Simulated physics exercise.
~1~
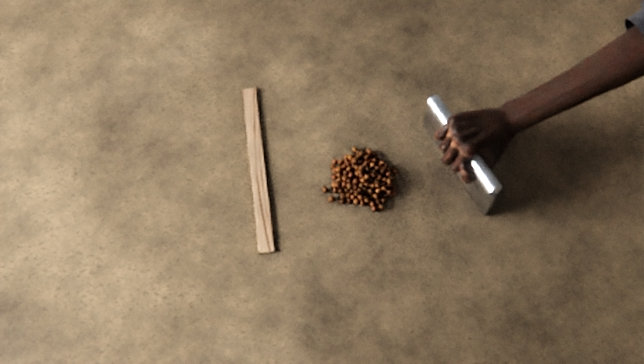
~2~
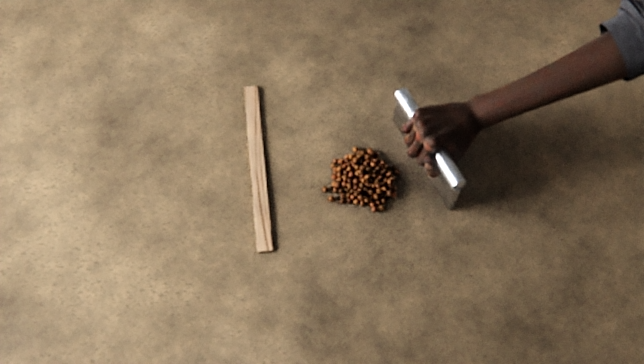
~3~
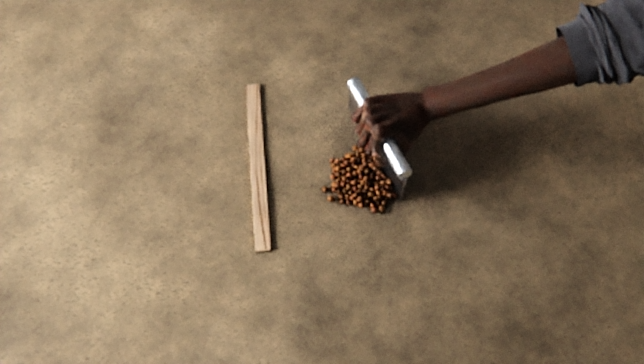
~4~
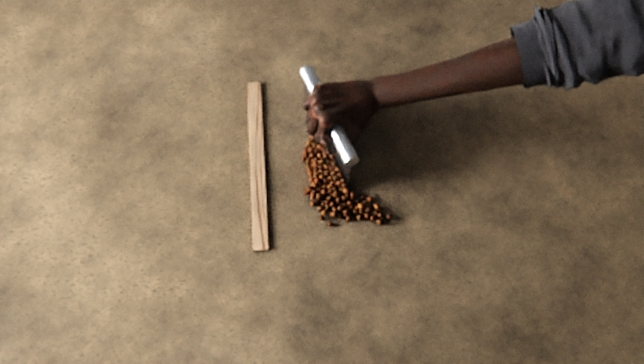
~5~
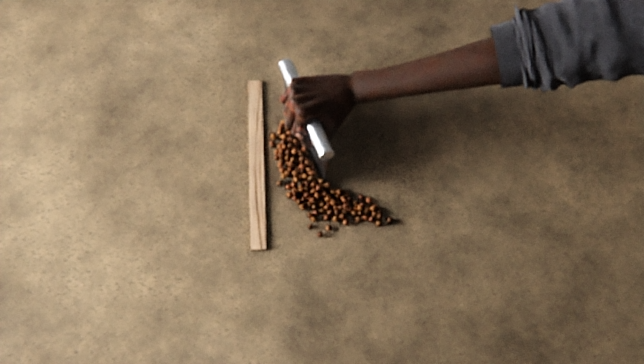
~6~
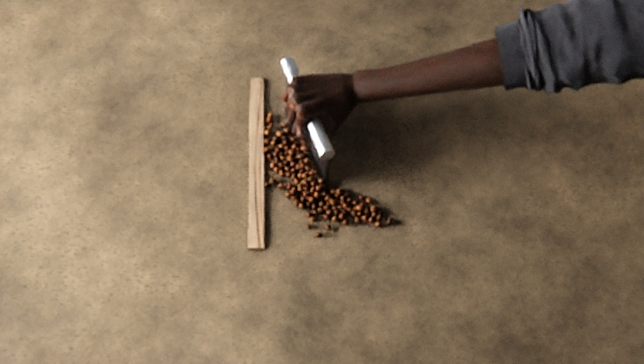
On a mottled brown surface, a hand in a grey sleeve pushes a metal scraper leftwards into a heap of small orange-brown balls, spreading them into a slanting band towards a fixed wooden strip, then stops with the nearest pieces beside the strip and none beyond it.
